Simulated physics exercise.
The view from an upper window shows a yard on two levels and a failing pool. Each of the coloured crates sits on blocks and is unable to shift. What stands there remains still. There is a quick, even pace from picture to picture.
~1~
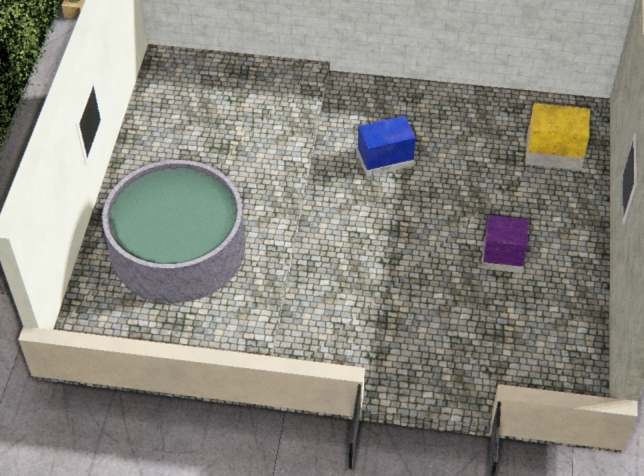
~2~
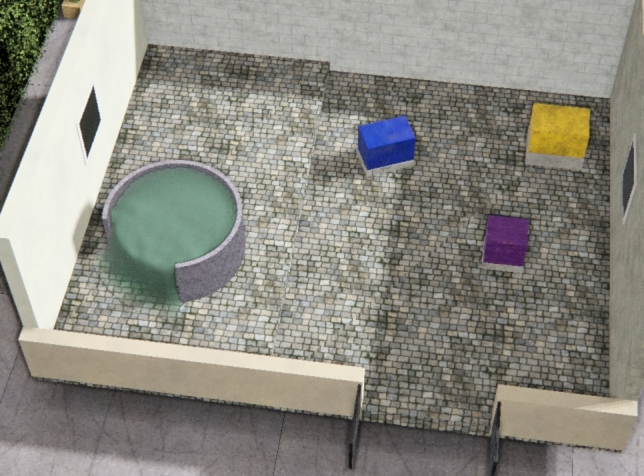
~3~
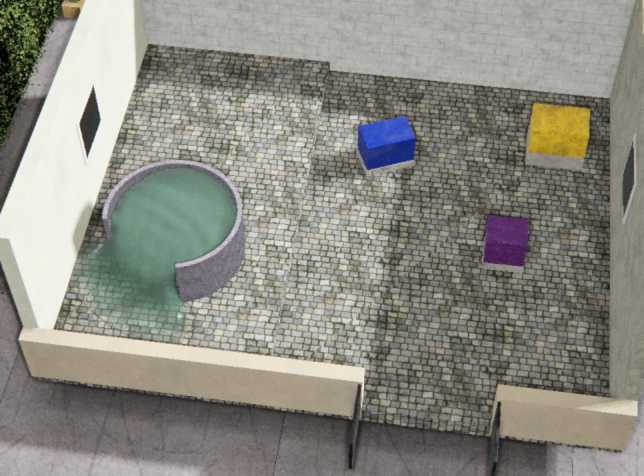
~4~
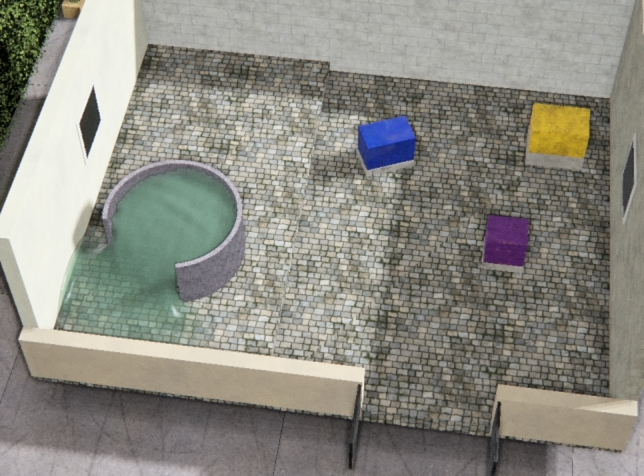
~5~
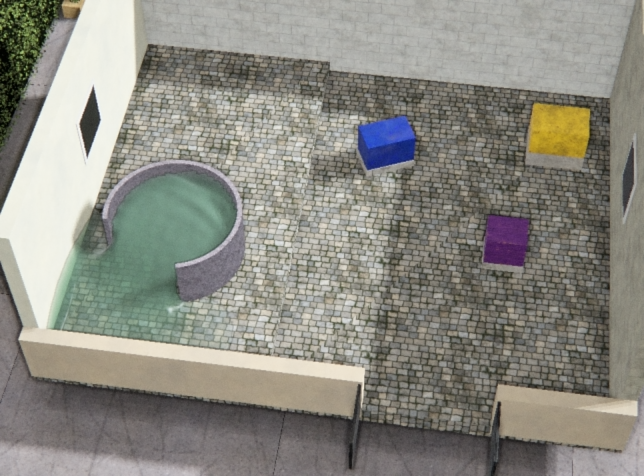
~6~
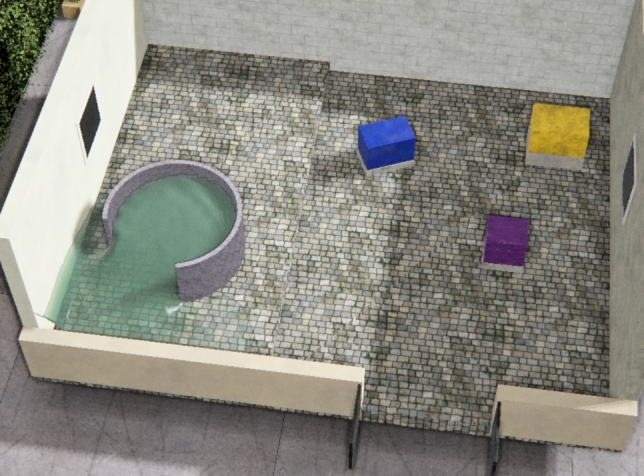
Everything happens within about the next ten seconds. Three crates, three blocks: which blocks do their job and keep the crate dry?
At the end, yellow crate: Dry. Purple crate: Dry. Blue crate: Dry.
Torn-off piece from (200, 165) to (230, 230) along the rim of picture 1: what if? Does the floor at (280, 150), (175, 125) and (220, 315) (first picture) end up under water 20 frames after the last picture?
Point by point: Drenched, unwetted, unwetted.
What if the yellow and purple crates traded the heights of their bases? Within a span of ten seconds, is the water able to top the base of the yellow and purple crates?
Then yellow crate stays clear and purple crate stays clear.
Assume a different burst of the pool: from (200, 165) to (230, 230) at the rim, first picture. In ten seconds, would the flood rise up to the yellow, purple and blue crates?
The yellow crate stays untouched; the purple crate gets drenched; the blue crate gets drenched.
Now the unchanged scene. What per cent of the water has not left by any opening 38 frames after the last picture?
My estimate is some 98 percent.
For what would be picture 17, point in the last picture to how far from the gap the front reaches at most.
About (454, 406).
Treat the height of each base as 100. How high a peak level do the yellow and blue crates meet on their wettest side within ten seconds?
Roughly 40 per cent for the first, 50 per cent for the second.
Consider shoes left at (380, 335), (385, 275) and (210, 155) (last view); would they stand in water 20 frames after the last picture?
Going through them one by one, the first is waterlogged, the second waterlogged and the third waterlogged.
A moment on, water covers 15 % of the floor; the yellow crate not reached, the purple crate not reached, the blue crate not reached.
Next, water covers 25 % of the floor; the yellow crate not reached, the purple crate not reached, the blue crate not reached.
Then, water covers 55 % of the floor; the yellow crate not reached, the purple crate water round its plinth, the blue crate not reached.
Later, water covers 80 % of the floor; the yellow crate water round its plinth, the purple crate water round its plinth, the blue crate water round its plinth.
In the end, water covers 95 % of the floor; the yellow crate stayed above the water, the purple crate stayed above the water, the blue crate stayed above the water.
